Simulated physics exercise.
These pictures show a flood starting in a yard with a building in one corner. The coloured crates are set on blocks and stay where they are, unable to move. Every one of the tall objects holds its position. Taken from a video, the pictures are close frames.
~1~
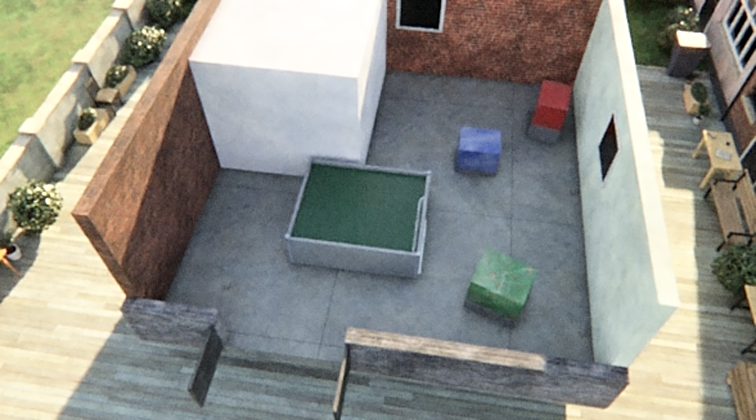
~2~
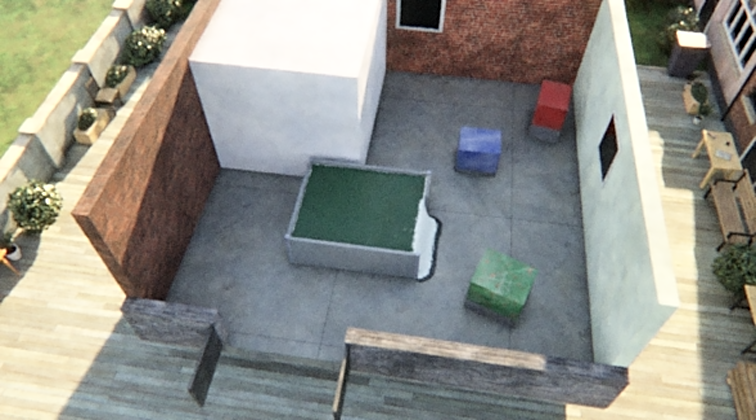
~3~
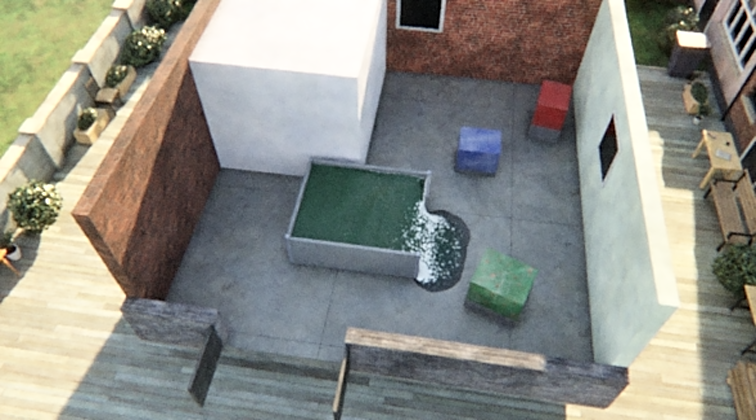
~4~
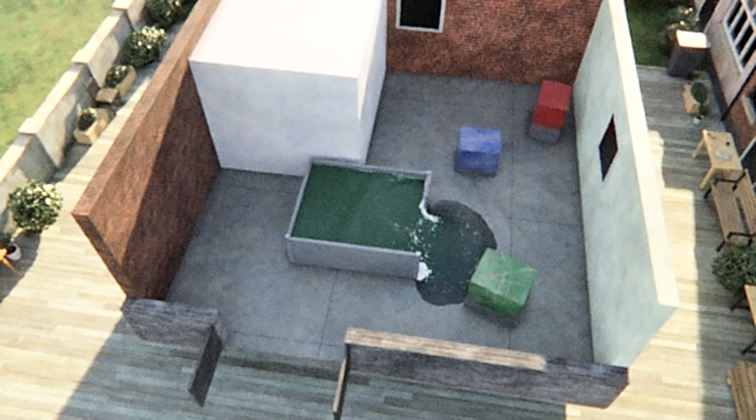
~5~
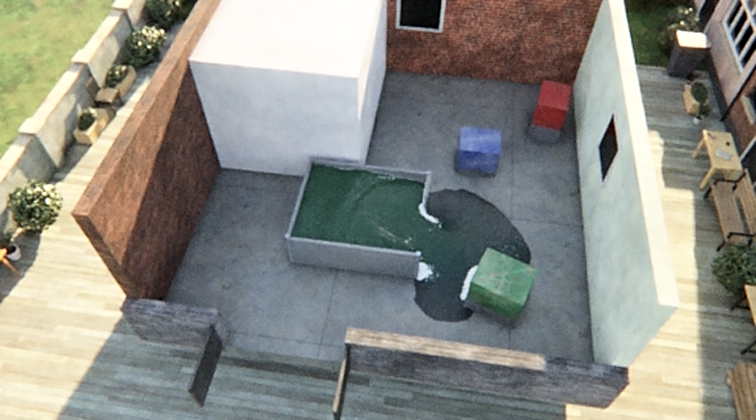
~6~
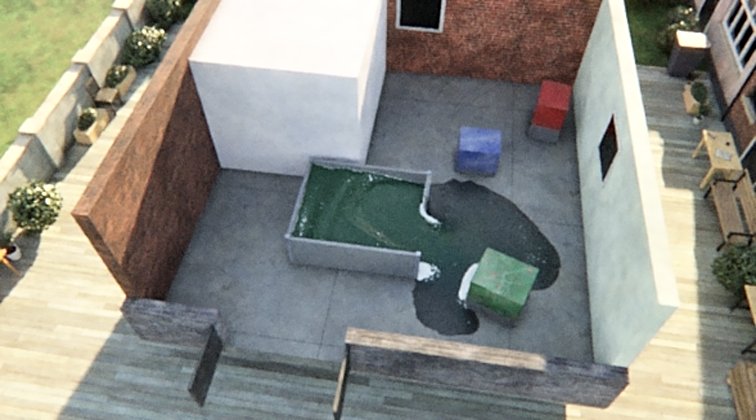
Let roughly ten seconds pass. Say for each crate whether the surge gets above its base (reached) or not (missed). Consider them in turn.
In order: The blue crate is not saved. The green crate is not saved. The red crate is saved.
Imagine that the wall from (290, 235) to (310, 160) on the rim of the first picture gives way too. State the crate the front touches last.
My pick is the one in red.
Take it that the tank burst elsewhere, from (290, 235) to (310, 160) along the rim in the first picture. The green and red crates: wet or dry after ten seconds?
The green crate is not reached; the red crate is not reached.
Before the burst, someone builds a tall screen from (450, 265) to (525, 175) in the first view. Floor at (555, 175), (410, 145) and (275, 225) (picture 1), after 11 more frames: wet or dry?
Taking the three spots in order: Spared, soaked, spared.
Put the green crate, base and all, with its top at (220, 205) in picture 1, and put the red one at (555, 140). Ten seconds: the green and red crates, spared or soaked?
In ten seconds the green crate is never reached and the red crate is never reached.
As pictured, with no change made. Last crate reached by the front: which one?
Pick: The crate marked red.
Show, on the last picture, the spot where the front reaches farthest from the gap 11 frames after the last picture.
Estimated pixel: (574, 135).
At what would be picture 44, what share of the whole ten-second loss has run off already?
Around 30 per cent.
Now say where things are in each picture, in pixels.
In the first frame, the open tank at (361, 207) is whole and still.
In the second frame, the front is at (433, 220), out from the gap at (419, 239).
In the third frame, the front is at (456, 220), out from the gap at (419, 241).
In the fourth frame, water pours out at (419, 241) and has run to (491, 243).
In the fifth frame, water pours out at (419, 242) and has run to (525, 249).
In the sixth frame, water pours out at (419, 241) and has run to (555, 261).
A moment on, water covers 25 % of the floor; the blue crate water round its plinth, the green crate water round its plinth, the red crate not reached.
Next, water covers 35 % of the floor; the blue crate water round its plinth, the green crate water round its plinth, the red crate not reached.
Then, water covers 55 % of the floor; the blue crate water round its plinth, the green crate water round its plinth, the red crate water round its plinth.
Later, water covers 80 % of the floor; the blue crate water round its plinth, the green crate water round its plinth, the red crate water round its plinth.
In the end, water covers 100 % of the floor; the blue crate was topped, the green crate was topped, the red crate stayed above the water.
